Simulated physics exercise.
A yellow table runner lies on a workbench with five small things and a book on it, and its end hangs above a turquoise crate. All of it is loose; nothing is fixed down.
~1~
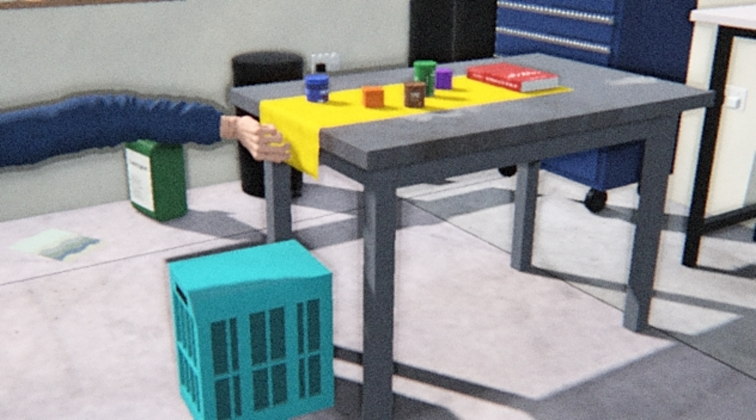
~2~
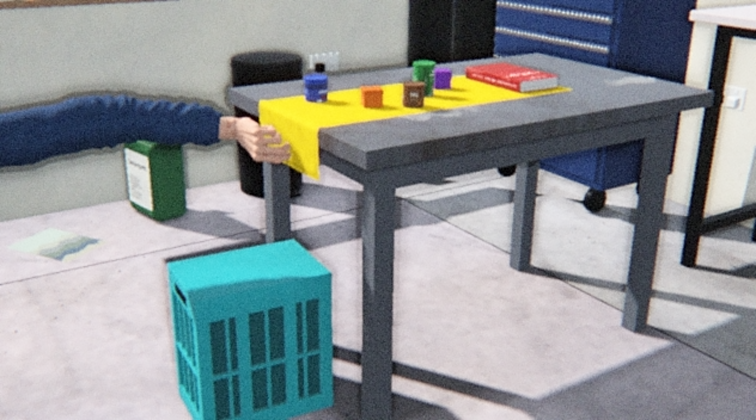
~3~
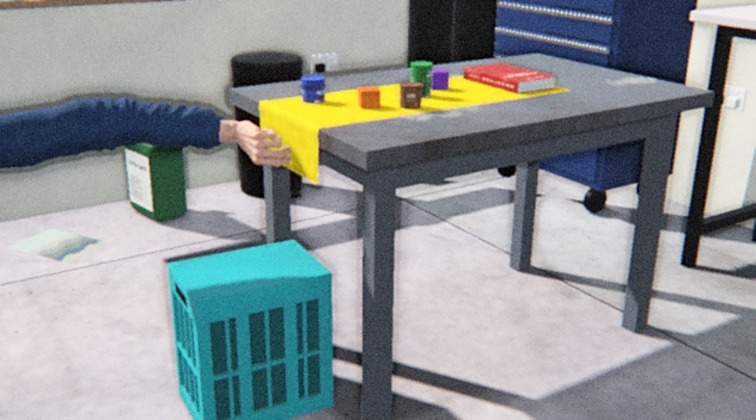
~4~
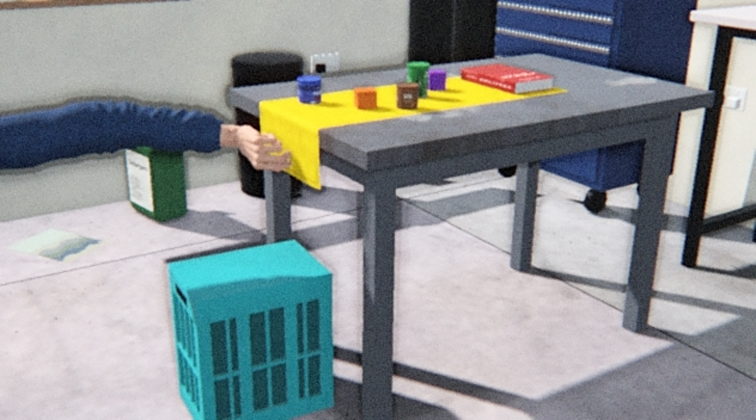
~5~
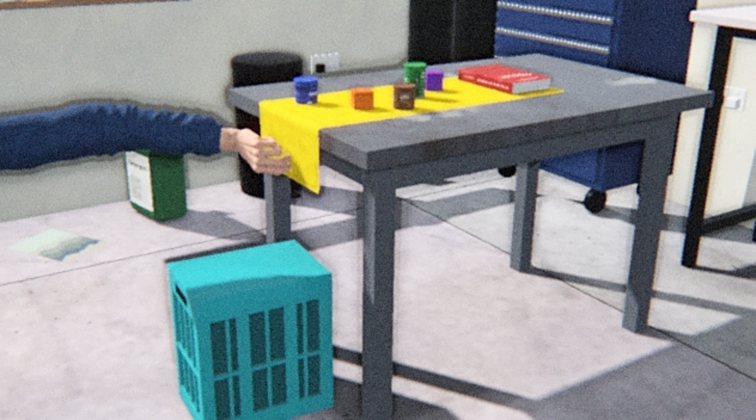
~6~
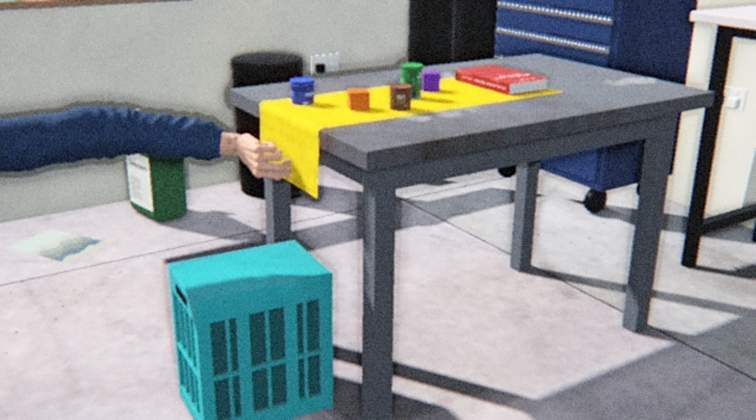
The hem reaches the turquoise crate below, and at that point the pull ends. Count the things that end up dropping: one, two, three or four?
I expect two of them not to stay on top.
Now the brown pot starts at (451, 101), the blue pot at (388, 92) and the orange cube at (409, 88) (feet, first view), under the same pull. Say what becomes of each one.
Brown pot: Stays. Blue pot: Stays. Orange cube: Stays.
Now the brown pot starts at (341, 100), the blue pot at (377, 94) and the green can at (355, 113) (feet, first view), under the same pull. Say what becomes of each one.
Here's how it goes: The brown pot leaves the top, the blue pot remains in place and the green can leaves the top.
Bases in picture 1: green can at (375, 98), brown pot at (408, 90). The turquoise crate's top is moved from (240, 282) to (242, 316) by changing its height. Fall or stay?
Green can: Lost; brown pot: Safe.
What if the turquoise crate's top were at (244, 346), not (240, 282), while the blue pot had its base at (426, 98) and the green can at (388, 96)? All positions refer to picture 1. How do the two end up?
Final state: The blue pot is no longer up, the green can is no longer up.
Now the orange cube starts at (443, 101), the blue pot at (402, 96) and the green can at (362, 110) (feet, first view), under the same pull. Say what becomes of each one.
Orange cube - stays aboard. Blue pot - stays aboard. Green can - leaves the top.
Soon after, hem near (288, 221); blue pot gone.
Then, hem on the crate; blue pot and orange cube gone.
At rest, hem on the crate; blue pot and orange cube gone. The answer is two.
